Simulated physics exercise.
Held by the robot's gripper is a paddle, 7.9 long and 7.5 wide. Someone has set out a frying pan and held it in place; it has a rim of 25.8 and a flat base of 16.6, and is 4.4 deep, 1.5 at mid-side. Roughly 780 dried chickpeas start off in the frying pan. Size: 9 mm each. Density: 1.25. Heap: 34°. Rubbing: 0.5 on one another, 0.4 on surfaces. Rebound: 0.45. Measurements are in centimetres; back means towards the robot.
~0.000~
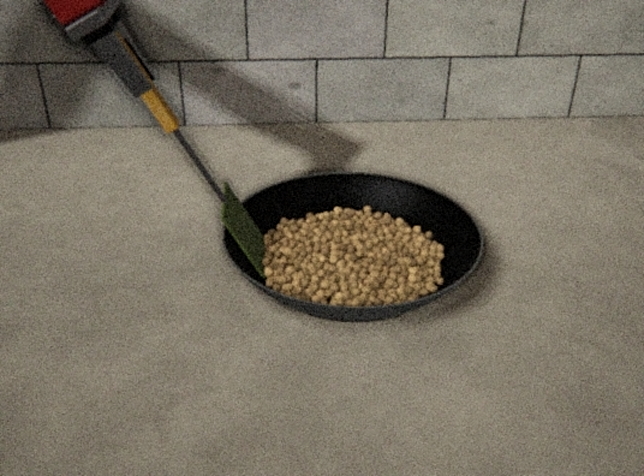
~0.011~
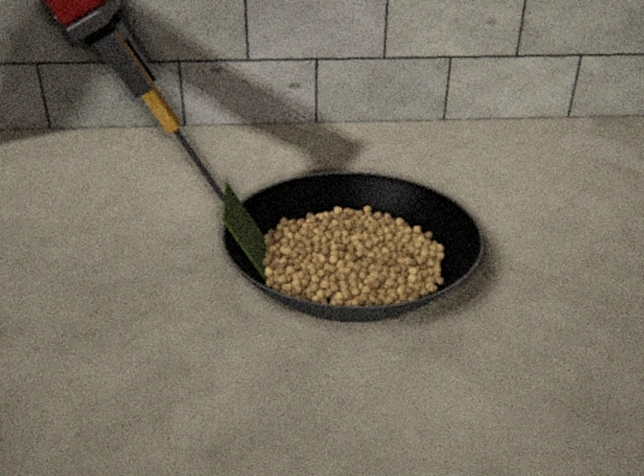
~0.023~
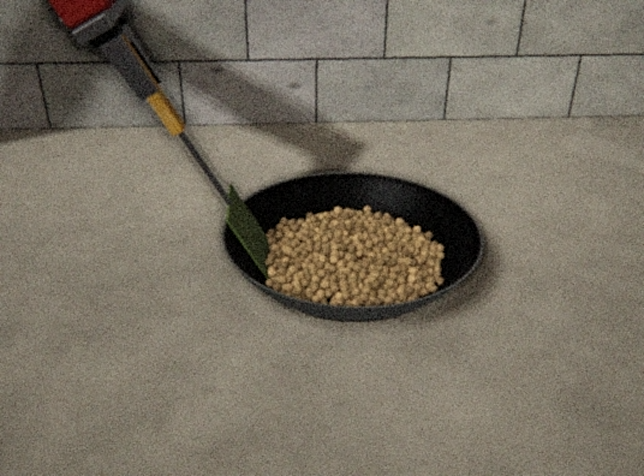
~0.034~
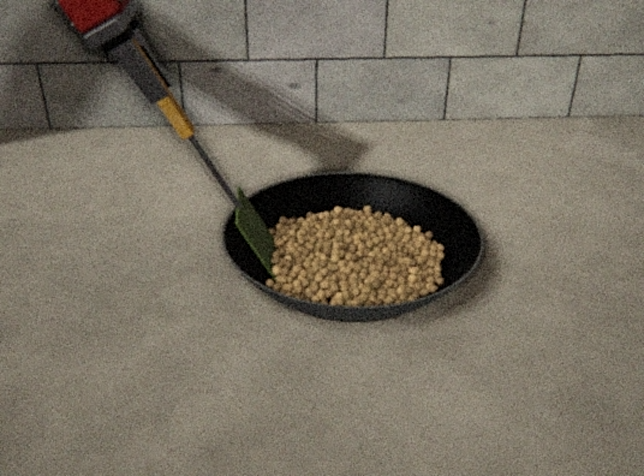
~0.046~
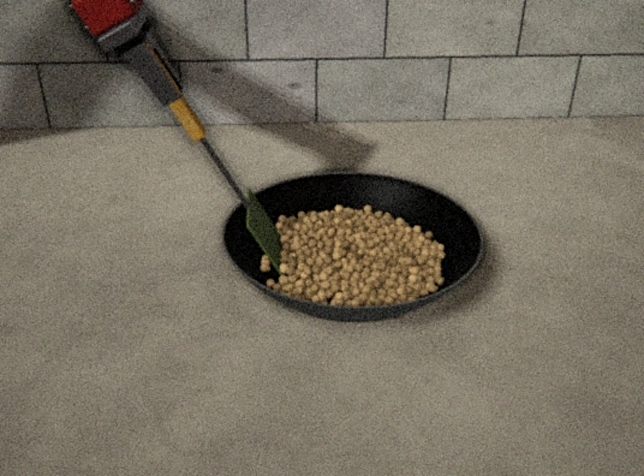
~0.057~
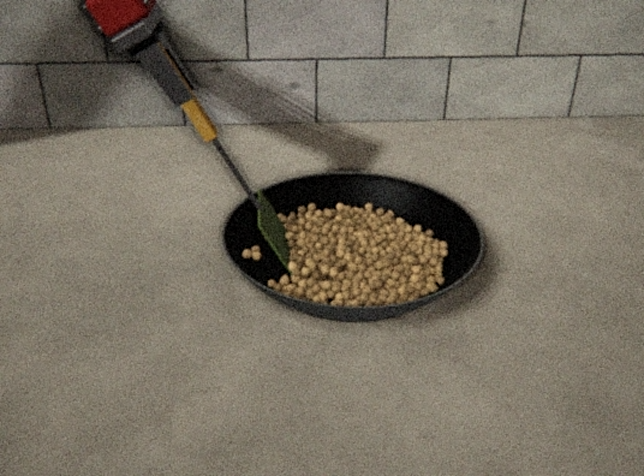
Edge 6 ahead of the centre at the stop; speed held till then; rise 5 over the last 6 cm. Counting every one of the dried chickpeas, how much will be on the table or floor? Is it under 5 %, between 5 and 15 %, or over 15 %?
It is between 5 and 15 %.
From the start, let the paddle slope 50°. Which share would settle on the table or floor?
It would then be close to 10 %.
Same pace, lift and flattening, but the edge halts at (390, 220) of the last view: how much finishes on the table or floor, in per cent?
Roughly 5 per cent, I'd say.
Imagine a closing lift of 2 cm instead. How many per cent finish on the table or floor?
I'd say close to 5 per cent.
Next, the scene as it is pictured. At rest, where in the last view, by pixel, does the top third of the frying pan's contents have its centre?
The centre sits close to (430, 244).
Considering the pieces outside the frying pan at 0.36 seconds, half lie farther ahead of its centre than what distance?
Roughly 22 cm.
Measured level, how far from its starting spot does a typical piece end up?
The value is roughly 3 cm.
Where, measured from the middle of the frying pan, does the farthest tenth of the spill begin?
Radial distance: Approx. 55 cm.
After 0.10 s, sloping 62°, highest piece 9 above the table; 776 in the frying pan, 2 on the blade or in flight.
After 0.14 s, sloping 62°, highest piece 12 above the table; 772 in the frying pan, 6 on the blade or in flight.
After 0.36 s, sloping 62°, highest piece 5 above the table; 714 in the frying pan, 64 on the table or floor.
After 1.41 s, sloping 62°, highest piece 5 above the table; 714 in the frying pan, 64 on the table or floor.
At rest, 714 in the frying pan, 64 on the table or floor. That is 8 % on the table or floor.
